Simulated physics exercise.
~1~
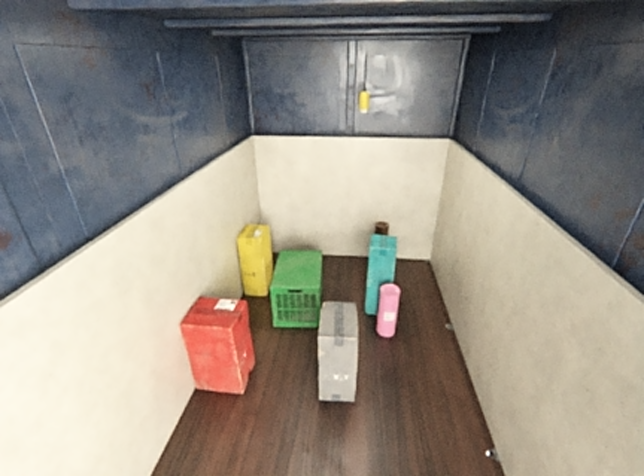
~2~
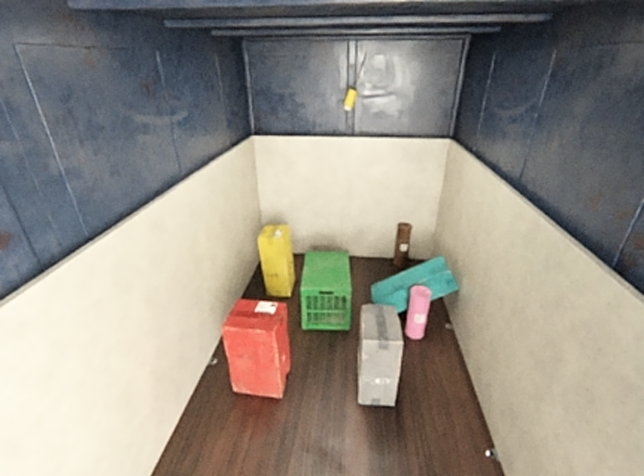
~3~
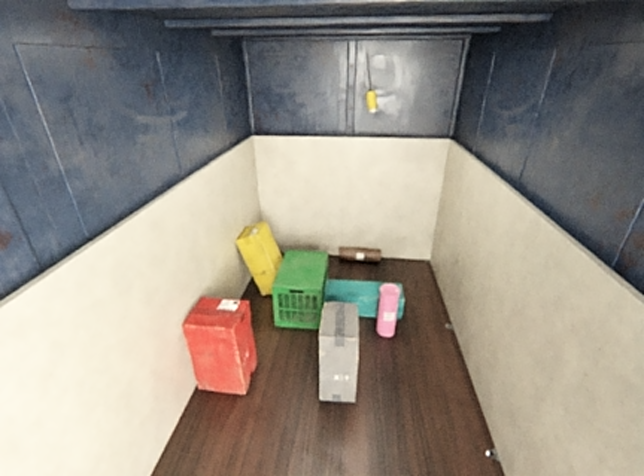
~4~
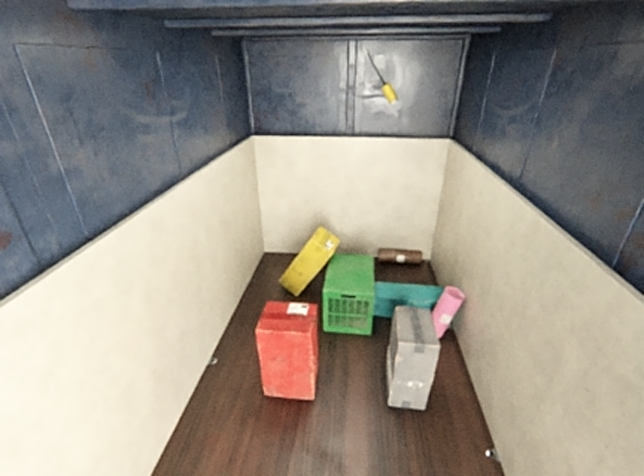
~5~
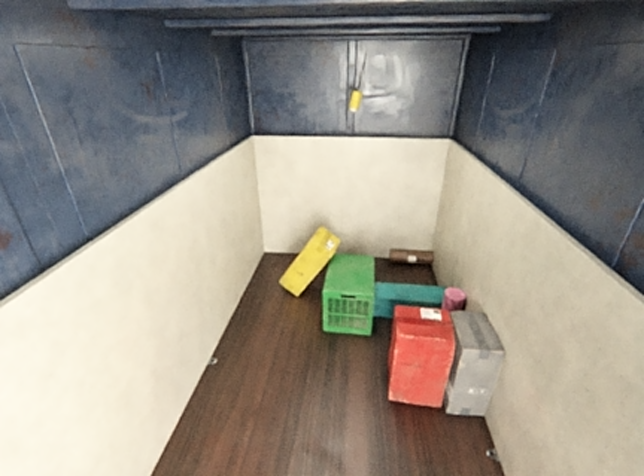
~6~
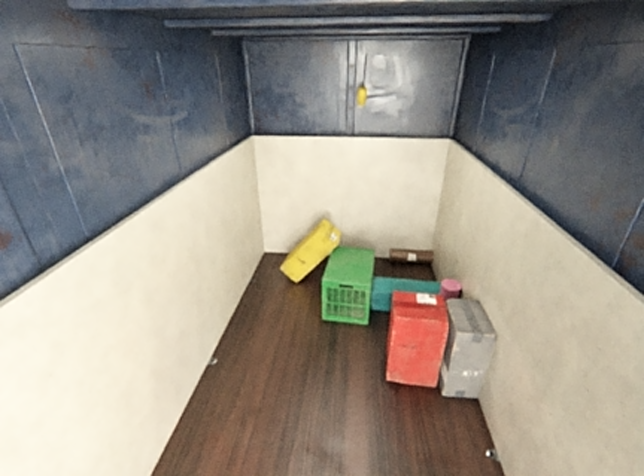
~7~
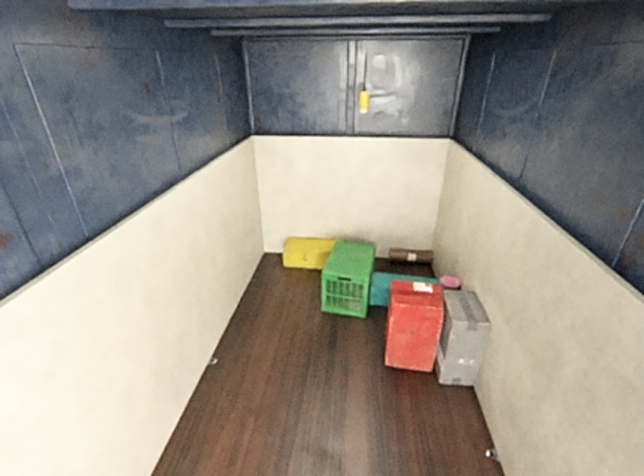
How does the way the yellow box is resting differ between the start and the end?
At the start the yellow box stands upright near the left wall. By the end it lies on its side at the back of the bay.
